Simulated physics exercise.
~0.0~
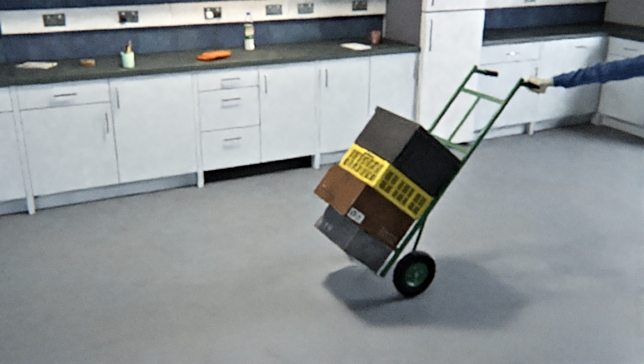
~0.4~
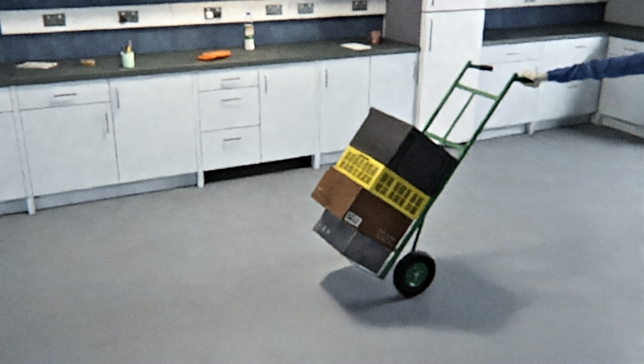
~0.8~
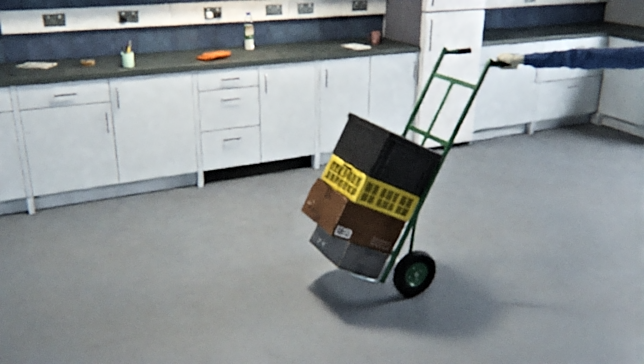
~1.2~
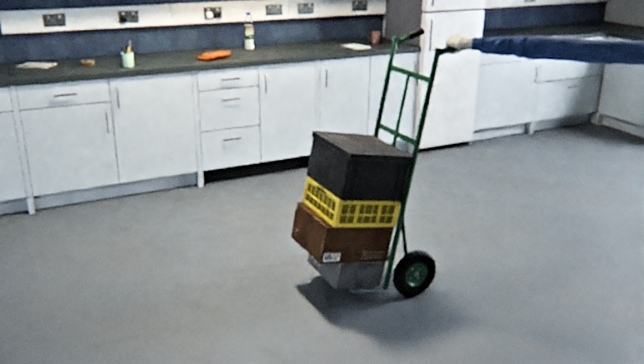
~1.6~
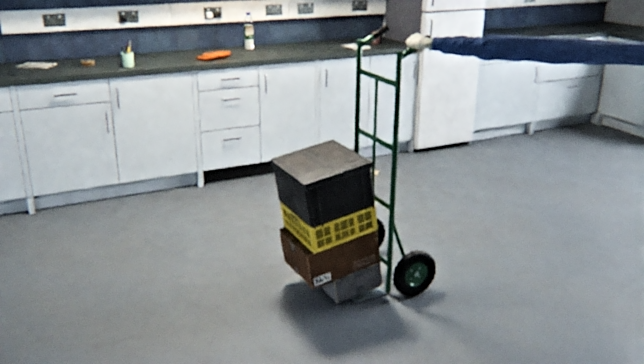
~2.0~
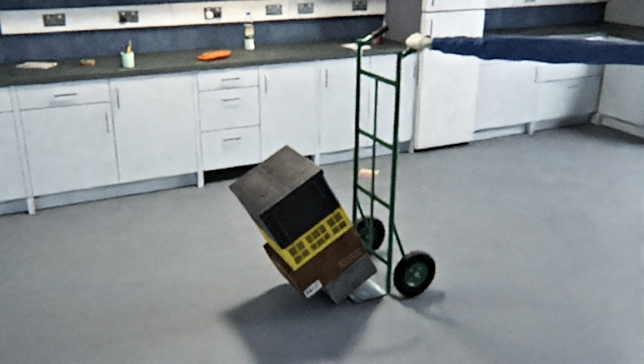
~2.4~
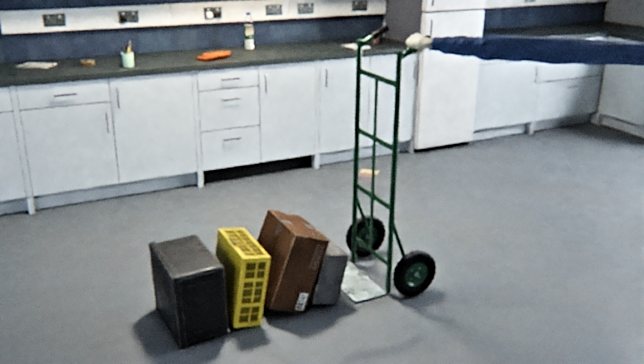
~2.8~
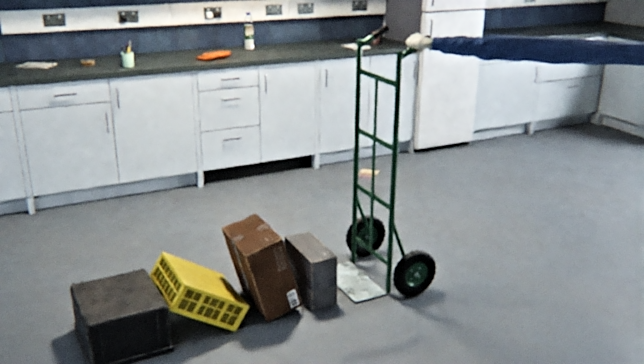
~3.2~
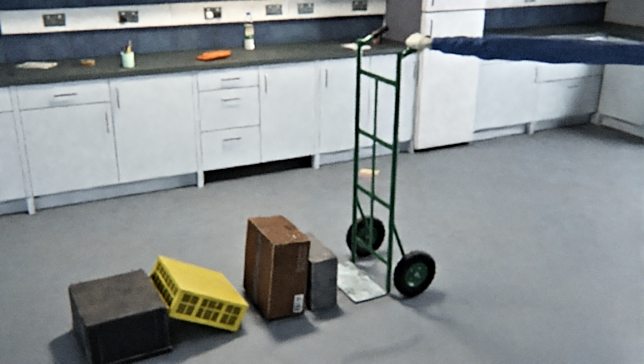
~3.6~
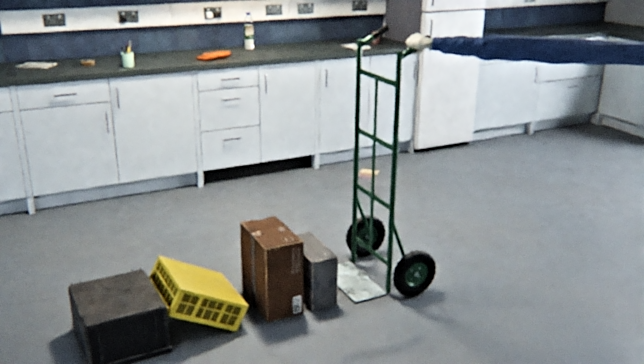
A green sack truck stacked with four loose items is swung upright by a blue-sleeved arm and stops, and the stack tips off to the left, leaving the black tote, yellow crate, brown parcel and grey box in a row on the floor beside the toe plate.
